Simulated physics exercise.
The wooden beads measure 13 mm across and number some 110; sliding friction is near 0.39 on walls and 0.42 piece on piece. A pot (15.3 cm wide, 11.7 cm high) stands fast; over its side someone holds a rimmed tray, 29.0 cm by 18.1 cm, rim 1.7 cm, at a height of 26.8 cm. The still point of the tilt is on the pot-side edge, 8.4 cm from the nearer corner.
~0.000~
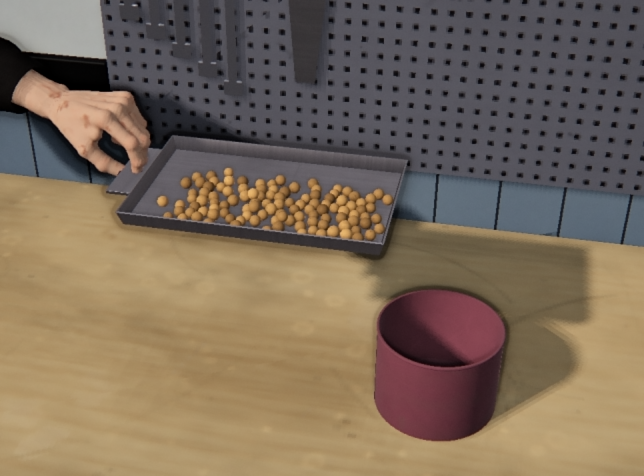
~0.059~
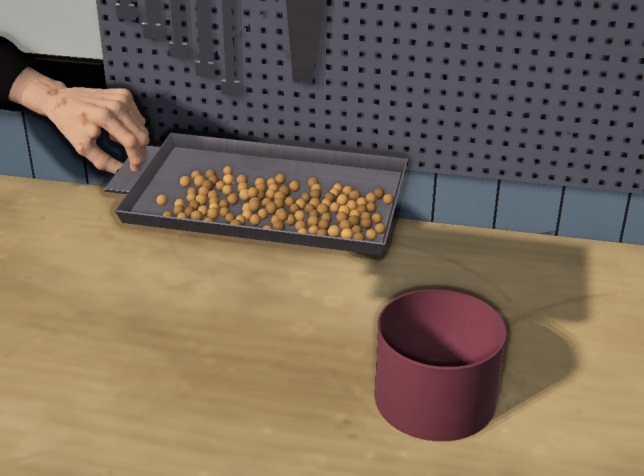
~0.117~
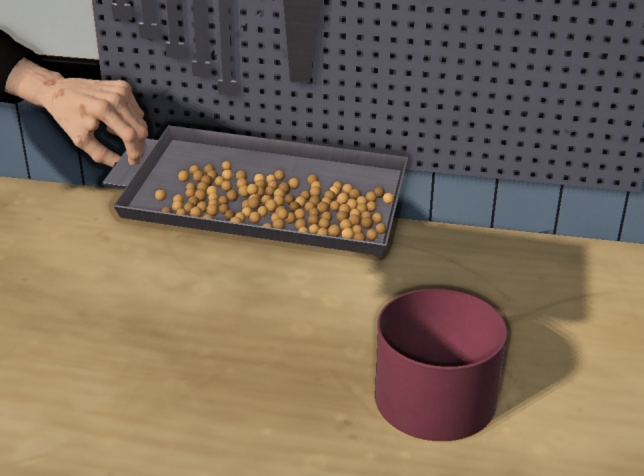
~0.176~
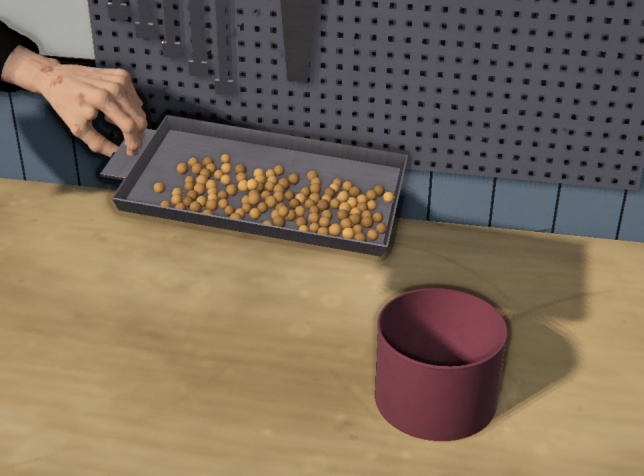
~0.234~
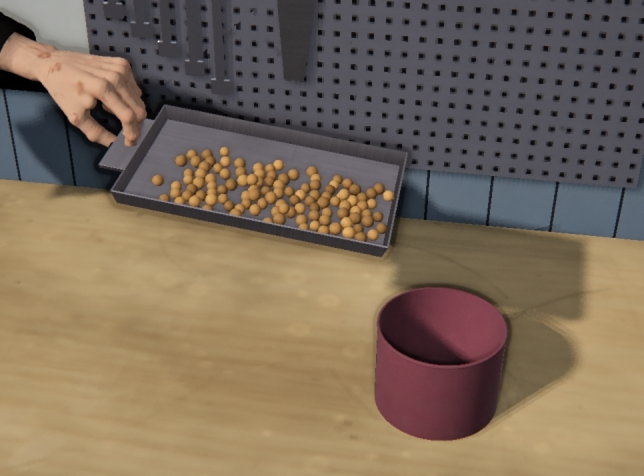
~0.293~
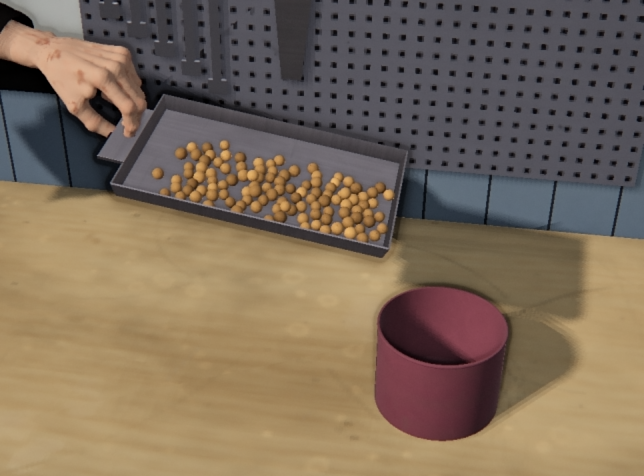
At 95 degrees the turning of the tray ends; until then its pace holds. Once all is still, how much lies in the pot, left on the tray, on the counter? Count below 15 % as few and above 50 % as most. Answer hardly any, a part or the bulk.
Pot: A part, tray: Hardly any, counter: The bulk.
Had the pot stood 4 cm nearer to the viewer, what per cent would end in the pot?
In that case some 70 per cent.
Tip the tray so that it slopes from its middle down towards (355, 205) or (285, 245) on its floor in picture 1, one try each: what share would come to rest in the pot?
Some 75 and 0 per cent.
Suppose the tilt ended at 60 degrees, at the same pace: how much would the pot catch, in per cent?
In that case some 0 per cent.
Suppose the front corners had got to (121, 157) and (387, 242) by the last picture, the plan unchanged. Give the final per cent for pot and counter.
Pot 70, counter 30.
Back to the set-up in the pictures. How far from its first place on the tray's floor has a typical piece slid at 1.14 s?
Some 4 cm.
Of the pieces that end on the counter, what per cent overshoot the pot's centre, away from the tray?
Some 50 per cent.
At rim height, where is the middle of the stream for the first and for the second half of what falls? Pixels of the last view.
First near (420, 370), later near (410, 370).
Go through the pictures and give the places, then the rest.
In the first frame, tray tilt 0 degrees, front corners at (122, 210) and (379, 241); middle of the pieces at (279, 205); pot at (441, 327).
In the second frame, tray tilt 1 degrees, front corners at (121, 209) and (381, 241); middle of the pieces at (279, 204).
In the third frame, tray tilt 3 degrees, front corners at (120, 204) and (382, 242); middle of the pieces at (279, 201).
In the fourth frame, tray tilt 5 degrees, front corners at (118, 197) and (383, 243), lowest corner right front; middle of the pieces at (279, 197).
In the fifth frame, tray tilt 8 degrees, front corners at (117, 189) and (384, 244), lowest corner right front; middle of the pieces at (279, 193).
In the sixth frame, tray tilt 11 degrees, front corners at (117, 182) and (385, 245), lowest corner right front; middle of the pieces at (280, 190); pot at (442, 324). Its pace works out near 45 degrees a second.
After 1.14 s, tilt 50 degrees; the tray holds 100 %, the pot 0 %.
Then, at 1.71 s, tilt 76 degrees; the tray holds 100 %, the pot 0 %.
After 2.33 s, tilt 95 degrees; the tray holds 0 %, the pot 35 %.
At rest (3.5 s), pot 35 %, tray 0 %, counter 65 %.
